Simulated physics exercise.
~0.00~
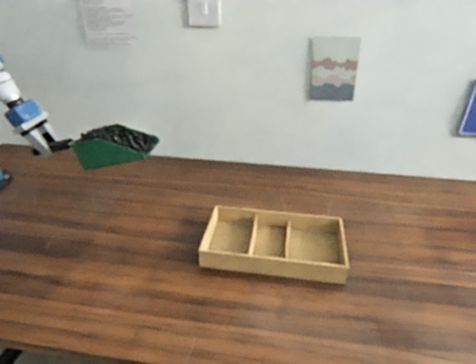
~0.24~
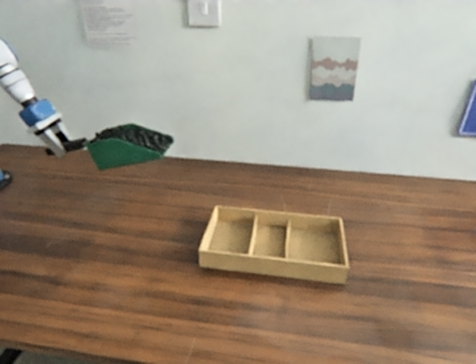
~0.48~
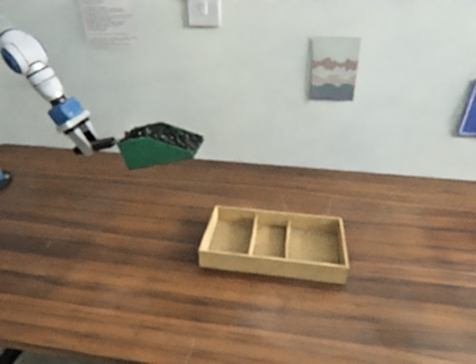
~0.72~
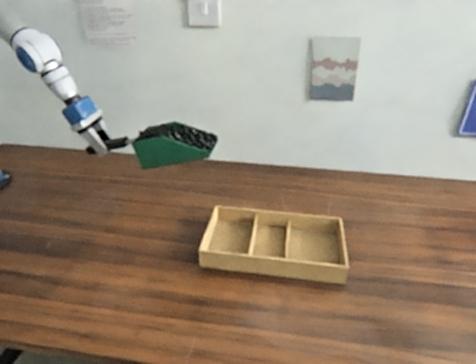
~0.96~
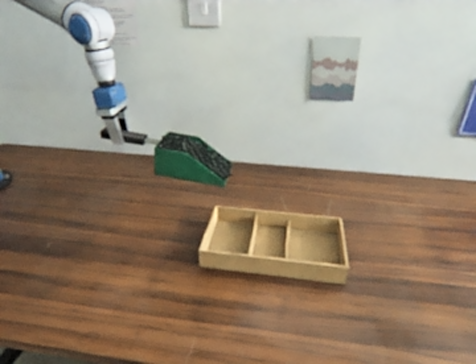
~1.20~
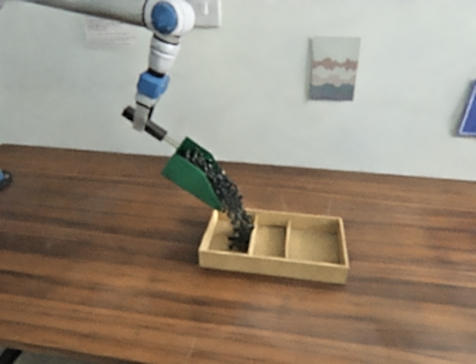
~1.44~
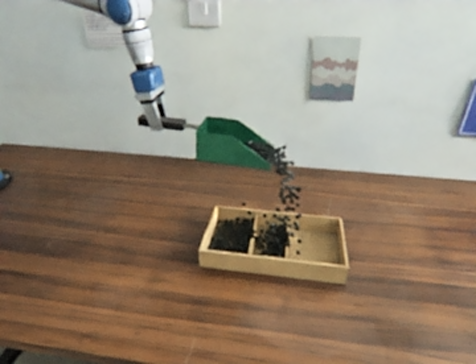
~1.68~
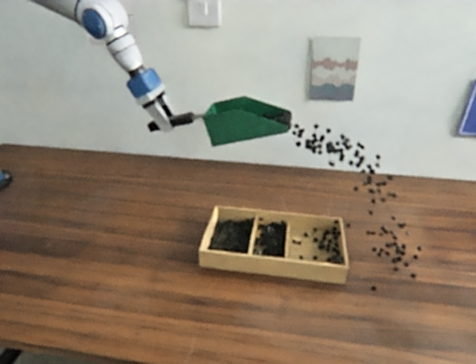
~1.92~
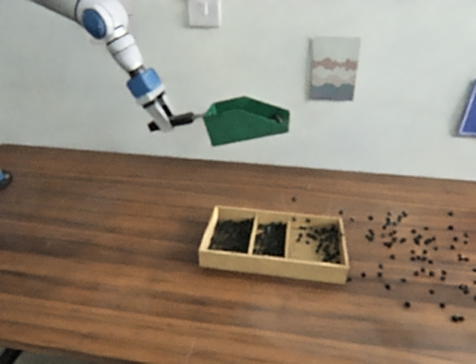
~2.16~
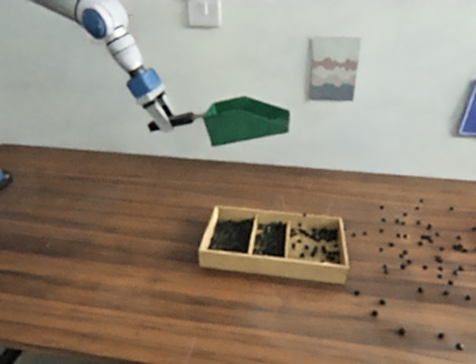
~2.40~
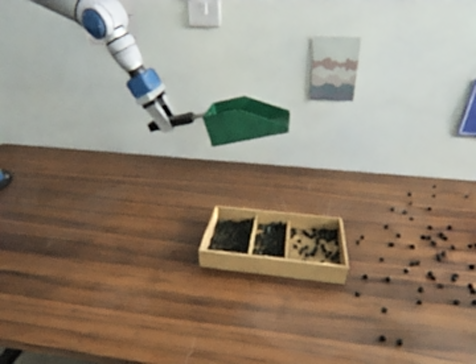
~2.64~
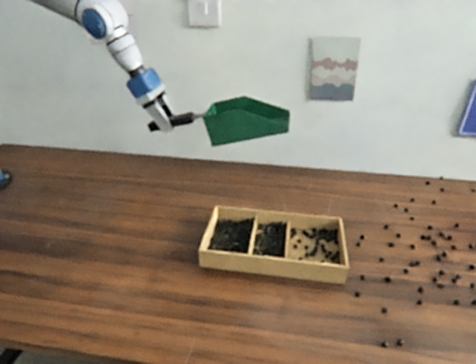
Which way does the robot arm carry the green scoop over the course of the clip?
The arm carries the scoop to the right, from the left side of the view to above the wooden box.
